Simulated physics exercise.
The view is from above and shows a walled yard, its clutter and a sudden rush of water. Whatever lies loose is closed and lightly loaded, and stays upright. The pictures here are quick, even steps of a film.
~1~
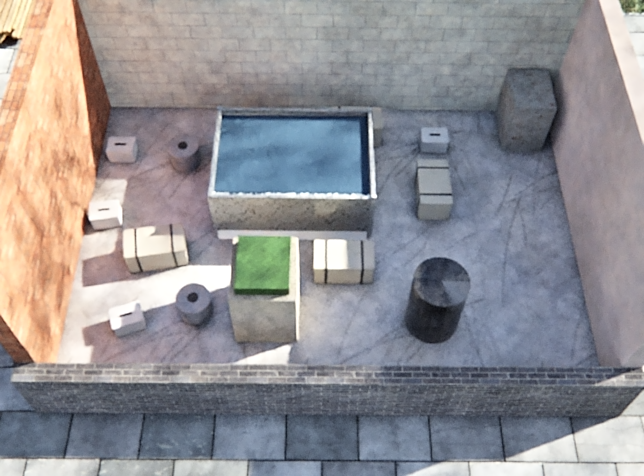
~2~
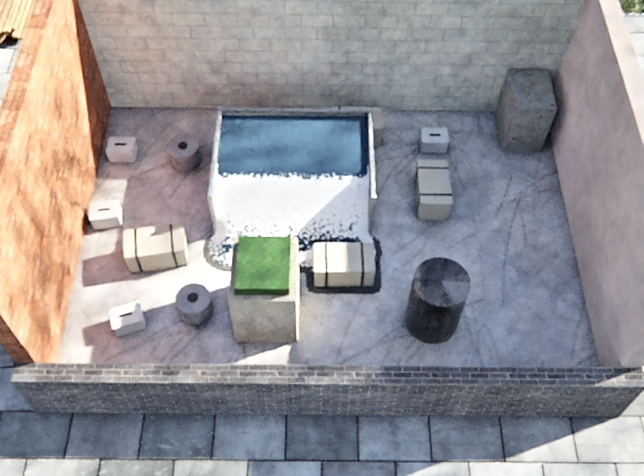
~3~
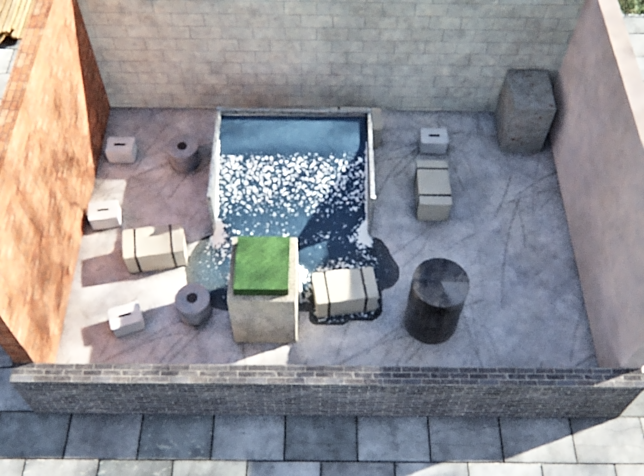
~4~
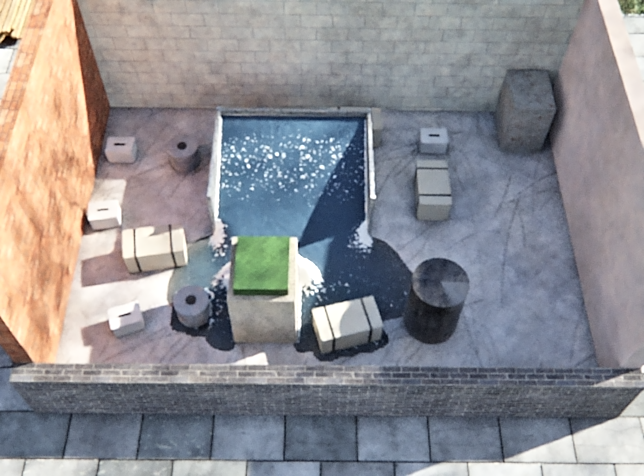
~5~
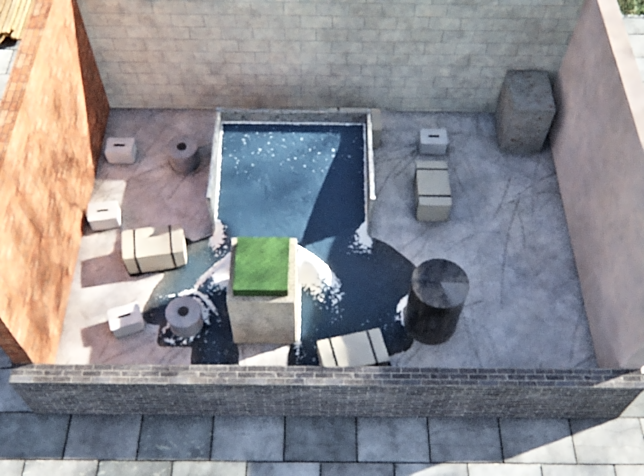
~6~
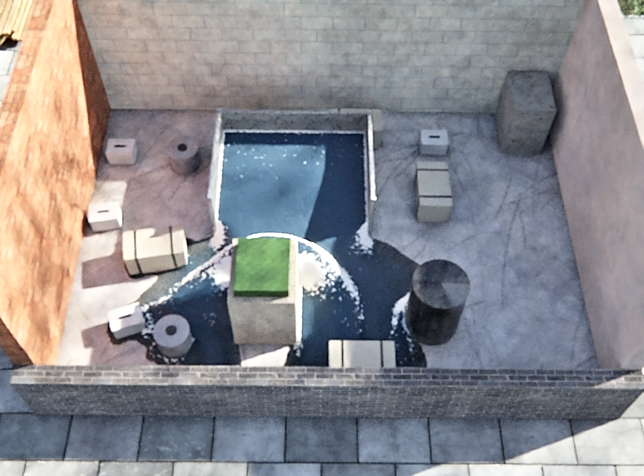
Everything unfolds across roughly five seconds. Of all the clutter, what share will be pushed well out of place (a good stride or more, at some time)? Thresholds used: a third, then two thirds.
My call: Two thirds or above.
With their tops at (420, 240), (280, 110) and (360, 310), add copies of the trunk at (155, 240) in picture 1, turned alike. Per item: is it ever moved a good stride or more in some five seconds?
Listed in sequence, the answers are displaced a stride, remains nearby and displaced a stride.
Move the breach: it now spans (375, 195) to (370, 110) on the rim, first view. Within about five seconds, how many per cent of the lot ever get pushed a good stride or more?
I'd guess around 30 percent of them.
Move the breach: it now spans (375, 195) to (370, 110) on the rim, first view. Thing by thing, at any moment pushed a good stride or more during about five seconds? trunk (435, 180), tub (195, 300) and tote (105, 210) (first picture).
In turn: Moved that far, stayed within it, stayed within it.
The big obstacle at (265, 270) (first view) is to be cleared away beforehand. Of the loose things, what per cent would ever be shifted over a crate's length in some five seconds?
Around 80%.
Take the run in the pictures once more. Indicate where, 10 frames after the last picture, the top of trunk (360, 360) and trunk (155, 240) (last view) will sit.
Roughly (331, 349) and (126, 207).
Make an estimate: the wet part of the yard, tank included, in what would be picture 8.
I'd estimate around 35 percent.
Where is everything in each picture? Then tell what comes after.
The first picture shows a trunk at (344, 254), on the bottom; a tub at (193, 298) rests on the ground; 0 of 10 have shifted.
The second picture shows a trunk at (344, 257), on the bottom, close to its start; a tub at (193, 298), on the bottom; 0 of 10 have shifted.
The third picture shows a trunk at (345, 285), on the bottom, a stride from its start; a tub at (192, 298), on the bottom; 1 of 10 have shifted.
The fourth picture shows a trunk at (348, 318), on the bottom, a stride from its start; a tub at (191, 300) rests on the ground, close to its start; 1 of 10 have shifted.
The fifth picture shows a trunk at (353, 351), on the bottom, a stride from its start; a tub at (183, 312) rests on the ground, close to its start; 2 of 10 have shifted.
The sixth picture shows a trunk at (362, 358), on the bottom, a stride from its start; a tub at (171, 331) rests on the ground, a stride from its start; 2 of 10 have shifted.
A moment on, 2 of 10 are well off their spots; 2 afloat.
Next, 4 of 10 are well off their spots; 3 afloat.
Later, 4 of 10 are well off their spots; 4 afloat.
In the end, 7 of 10 are well off their spots, and 7 have been at some point; 6 afloat.
